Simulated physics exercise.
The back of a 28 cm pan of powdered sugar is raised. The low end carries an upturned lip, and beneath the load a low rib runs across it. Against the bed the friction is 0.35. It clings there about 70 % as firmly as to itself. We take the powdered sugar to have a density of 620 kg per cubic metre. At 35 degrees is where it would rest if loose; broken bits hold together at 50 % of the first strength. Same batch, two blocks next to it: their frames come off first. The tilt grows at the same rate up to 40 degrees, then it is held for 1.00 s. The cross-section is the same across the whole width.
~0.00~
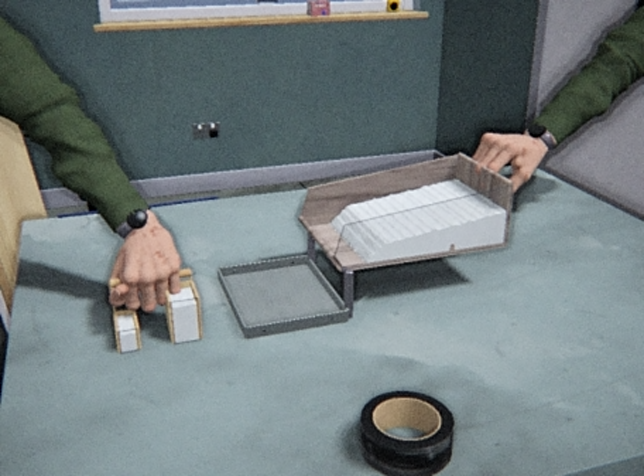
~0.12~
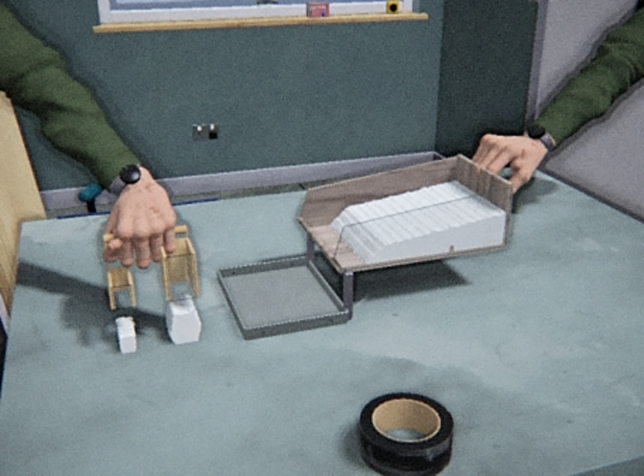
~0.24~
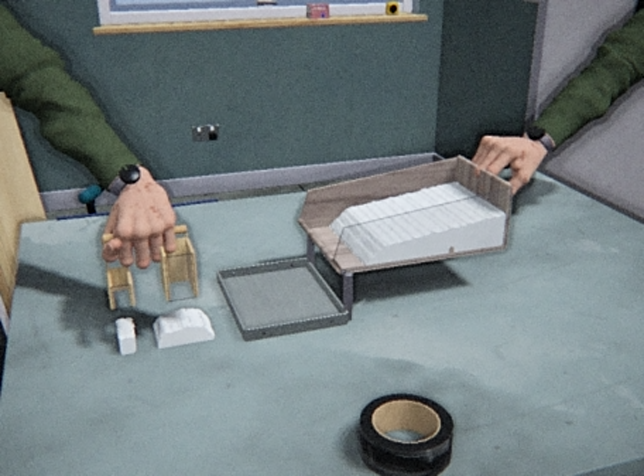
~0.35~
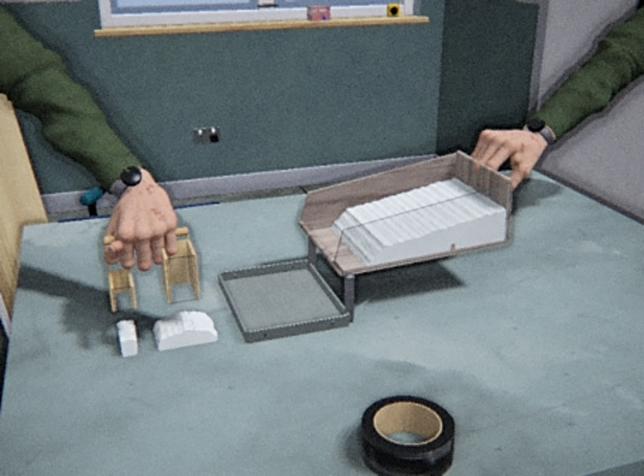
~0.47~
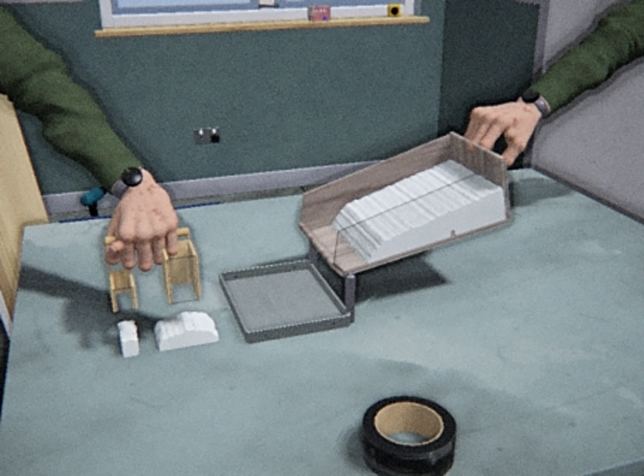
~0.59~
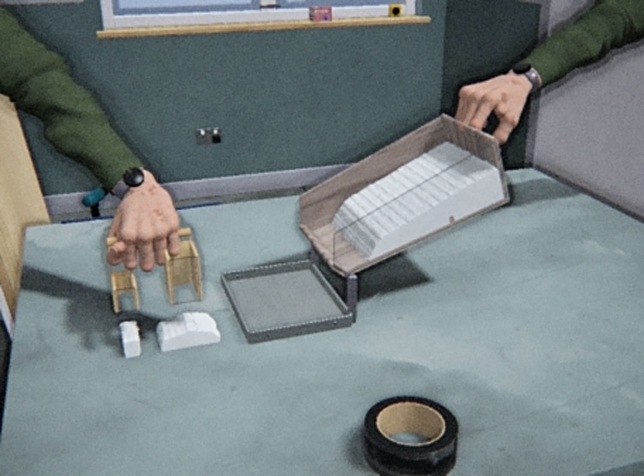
The video shows a hand lifting two wooden molds off small white blocks, the larger of which slumps into a low mound, before another hand raises the right end of a wooden tray holding ridged white powder.
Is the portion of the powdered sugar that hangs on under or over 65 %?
My call: Shy of 65 percent.
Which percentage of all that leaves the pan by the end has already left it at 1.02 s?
Reading: Approx. 0 per cent.
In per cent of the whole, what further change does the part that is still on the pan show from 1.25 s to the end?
Result: Close to 18 percent.
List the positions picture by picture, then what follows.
In the first picture, top of the high end at (509, 185), tilt 0 degrees; front end of the powdered sugar at (367, 262); test blocks 2.9 cm, 6.1 cm high (left to right).
In the second picture, top of the high end at (509, 186), tilt 0 degrees; front end of the powdered sugar at (367, 263); test blocks 2.9 cm, 5.2 cm high (left to right).
In the third picture, top of the high end at (509, 188), tilt 0 degrees; front end of the powdered sugar at (367, 264); test blocks 2.9 cm, 3.0 cm high (left to right).
In the fourth picture, top of the high end at (508, 182), tilt 2 degrees; front end of the powdered sugar at (368, 265); test blocks 2.9 cm, 2.9 cm high (left to right).
In the fifth picture, top of the high end at (501, 162), tilt 10 degrees; front end of the powdered sugar at (369, 262); test blocks 2.9 cm, 2.9 cm high (left to right).
In the sixth picture, top of the high end at (492, 142), tilt 18 degrees; front end of the powdered sugar at (369, 260); test blocks 2.9 cm, 2.9 cm high (left to right).
By 0.79 s, the tilt is 31 degrees and 100 % is on the bed.
By 1.02 s, the tilt is 40 degrees and 99 % is on the bed.
By 1.25 s, the tilt is 40 degrees and 69 % is on the bed.
By 1.48 s, the tilt is 40 degrees and 53 % is on the bed.
By 1.98 s, at the end, the tilt is 40 degrees and 50 % is on the bed.
